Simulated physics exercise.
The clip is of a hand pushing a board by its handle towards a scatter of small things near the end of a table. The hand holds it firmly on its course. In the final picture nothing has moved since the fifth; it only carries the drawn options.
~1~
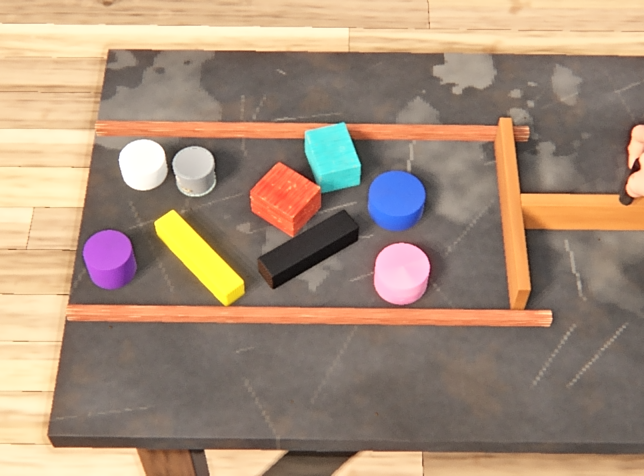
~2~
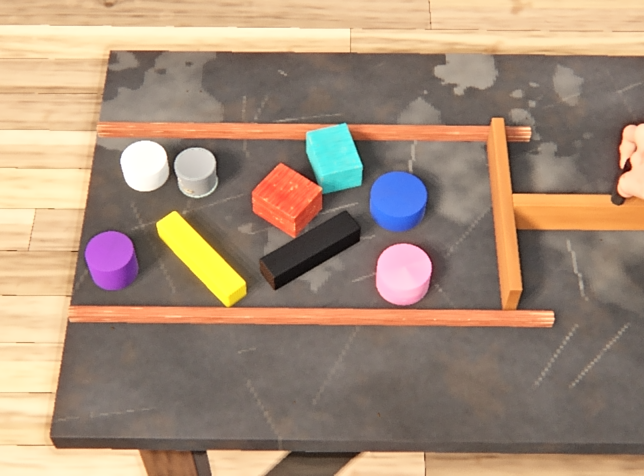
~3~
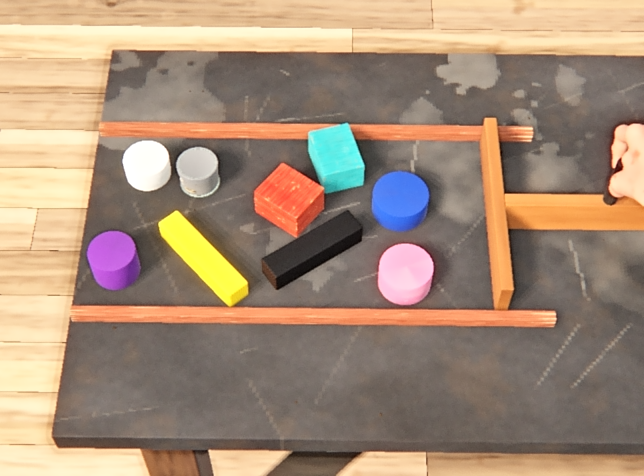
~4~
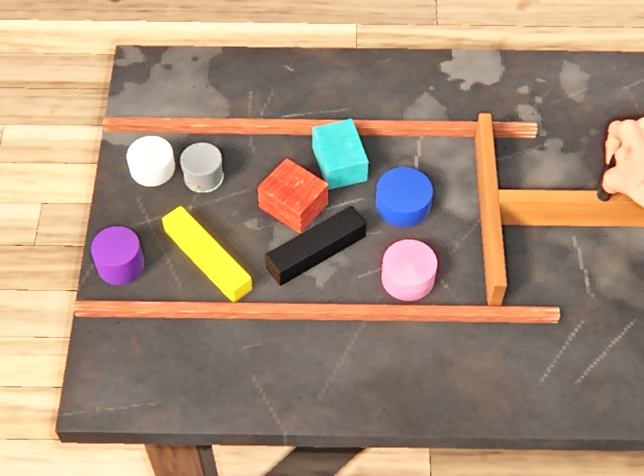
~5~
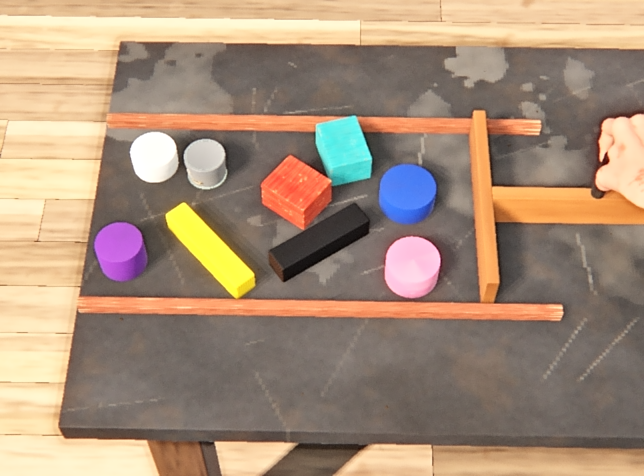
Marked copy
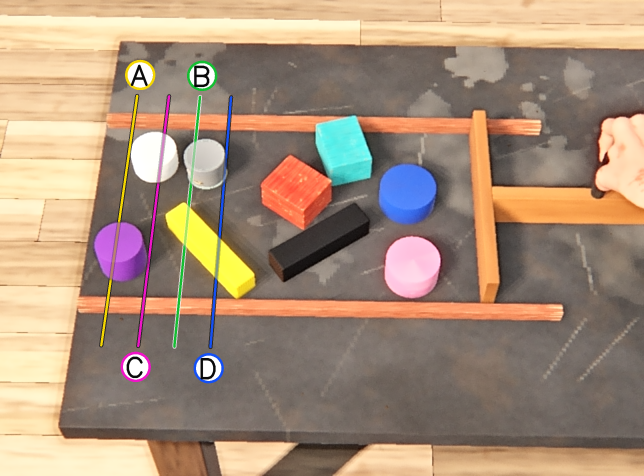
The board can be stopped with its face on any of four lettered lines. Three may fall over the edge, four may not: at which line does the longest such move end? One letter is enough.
At B, and not beyond.
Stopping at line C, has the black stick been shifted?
By then, yes.
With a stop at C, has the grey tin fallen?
Yes.
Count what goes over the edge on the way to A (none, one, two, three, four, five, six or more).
By then, six or more.
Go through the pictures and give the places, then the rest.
The first frame shows red block (286, 199); purple tin (110, 260); yellow stick (199, 258).
The second frame shows board (507, 199); blue tin (398, 201).
The third frame shows board (499, 199); pink tin (405, 274).
The fourth frame shows board (493, 195); black stick (316, 245).
The fifth frame shows board (486, 192); red block (297, 192); purple tin (121, 252); yellow stick (210, 250).
On the marked copy, A at (121, 211); B at (188, 212); C at (155, 212); D at (222, 213).
Taking B. A third of the way, board (378, 190); turquoise block (338, 147); pink tin (344, 266).
Two thirds of the way, board (271, 188); white tin (150, 156); yellow stick (158, 247).
When it is over, board (190, 187); purple tin over the edge; white tin over the edge; two fallen.
As for the rest, A drops eight; C drops six; D is within the limit but short.
